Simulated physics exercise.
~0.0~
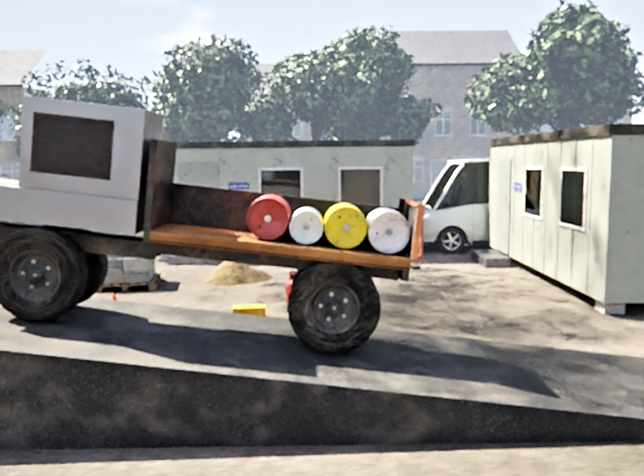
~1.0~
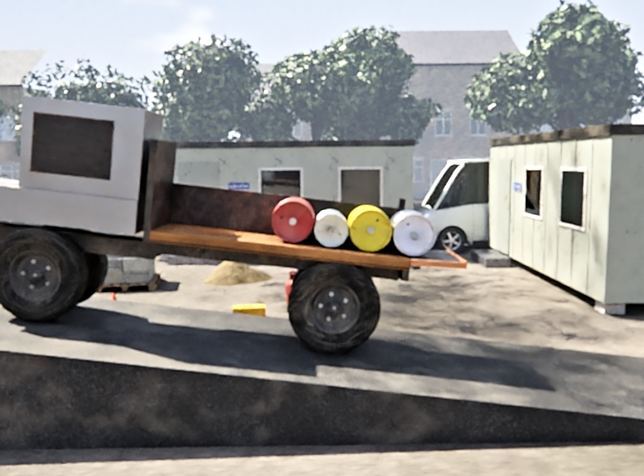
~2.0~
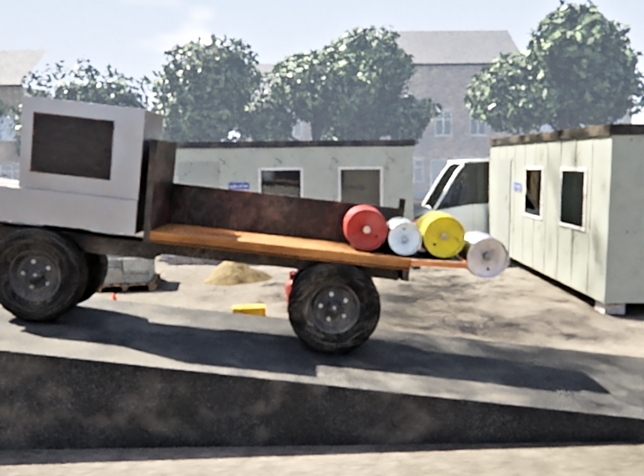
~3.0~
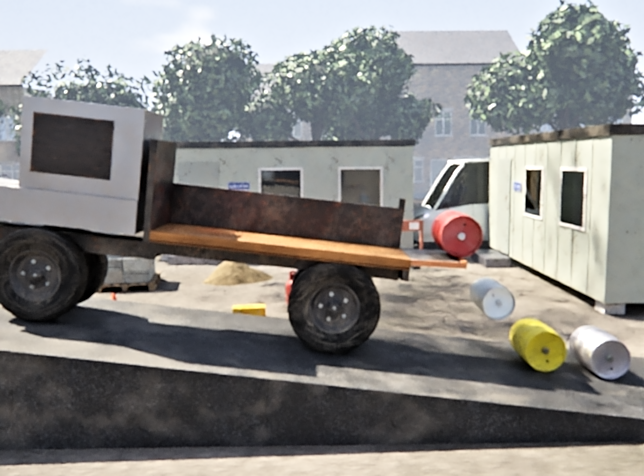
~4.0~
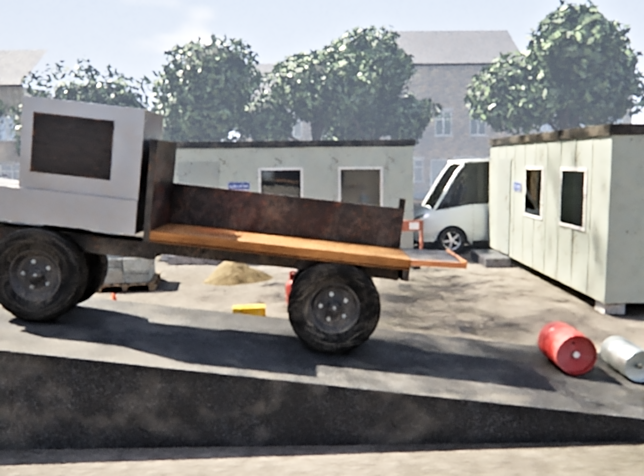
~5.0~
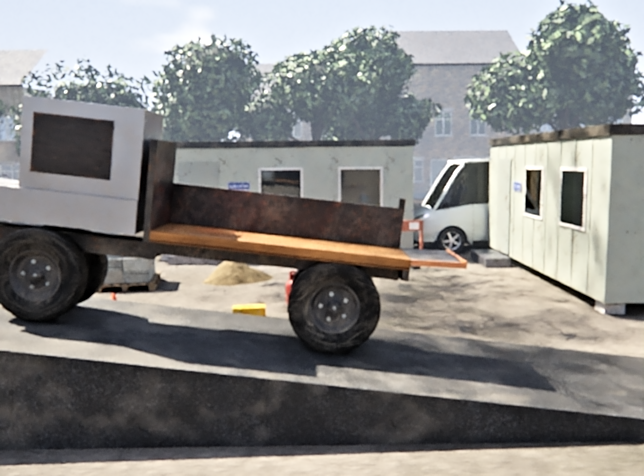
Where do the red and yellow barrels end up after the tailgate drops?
Both end up down on the ground, having rolled off the lowered tailgate and away down the slope to the right, out of view.
On a ramp, a parked truck's tailgate drops and four barrels roll off onto the slope, leaving view at right.
